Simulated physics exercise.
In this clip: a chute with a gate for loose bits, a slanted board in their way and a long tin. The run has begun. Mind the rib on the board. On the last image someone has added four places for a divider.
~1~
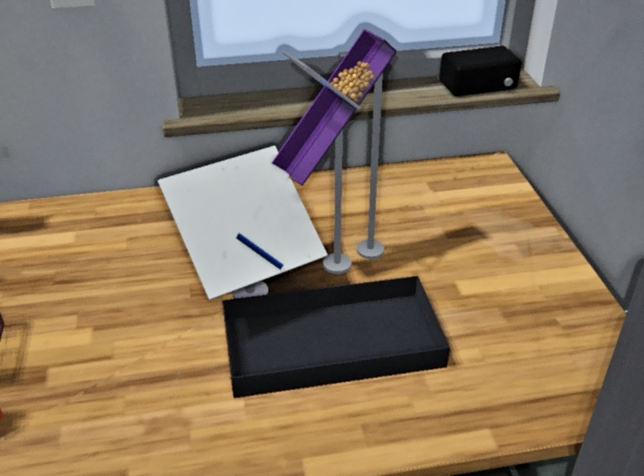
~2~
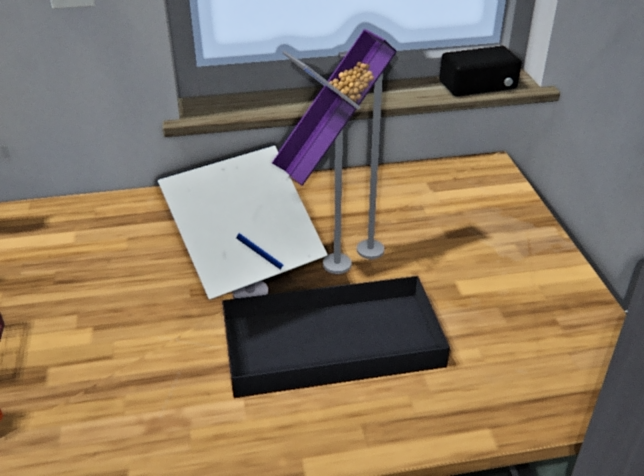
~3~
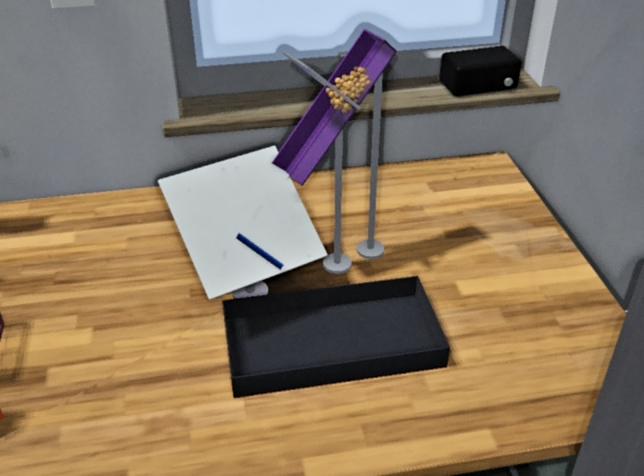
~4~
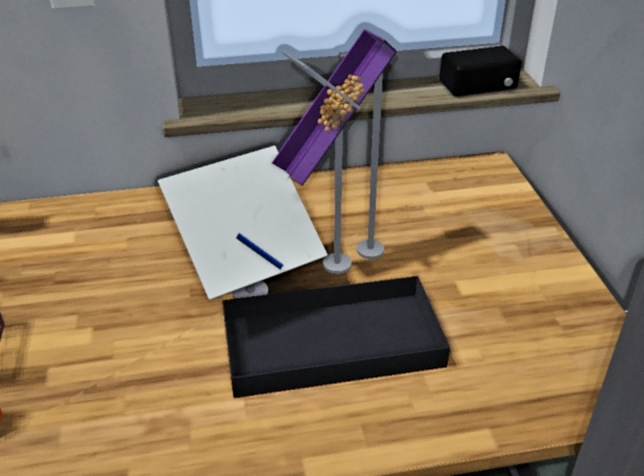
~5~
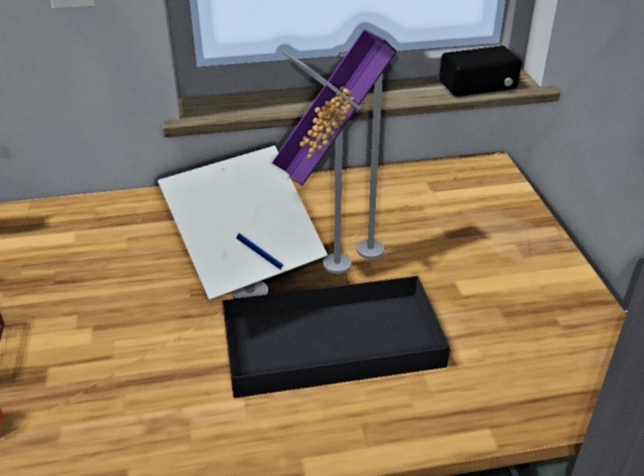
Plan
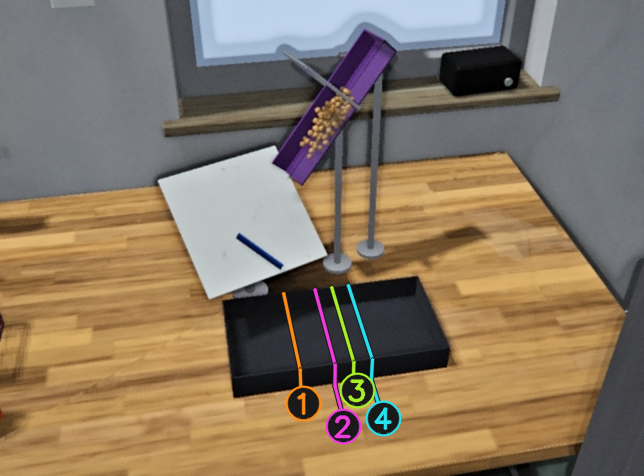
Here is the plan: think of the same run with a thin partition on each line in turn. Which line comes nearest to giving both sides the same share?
2 beats the others.
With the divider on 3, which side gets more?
The left side.
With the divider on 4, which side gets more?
More lands on the left.
On the marked copy, line 1 crosses the front rim at (300, 368); line 2 crosses the front rim at (334, 363); line 3 crosses the front rim at (353, 361); line 4 crosses the front rim at (372, 358).
If 1 is chosen, of what is caught, a small share on the left of the divider, all but a few on the right.
If 2 is chosen, of what is caught, close to half on the left of the divider, close to half on the right.
If 3 is chosen, of what is caught, all but a few on the left of the divider, a small share on the right.
If 4 is chosen, of what is caught, all but a few on the left of the divider, only a few on the right.
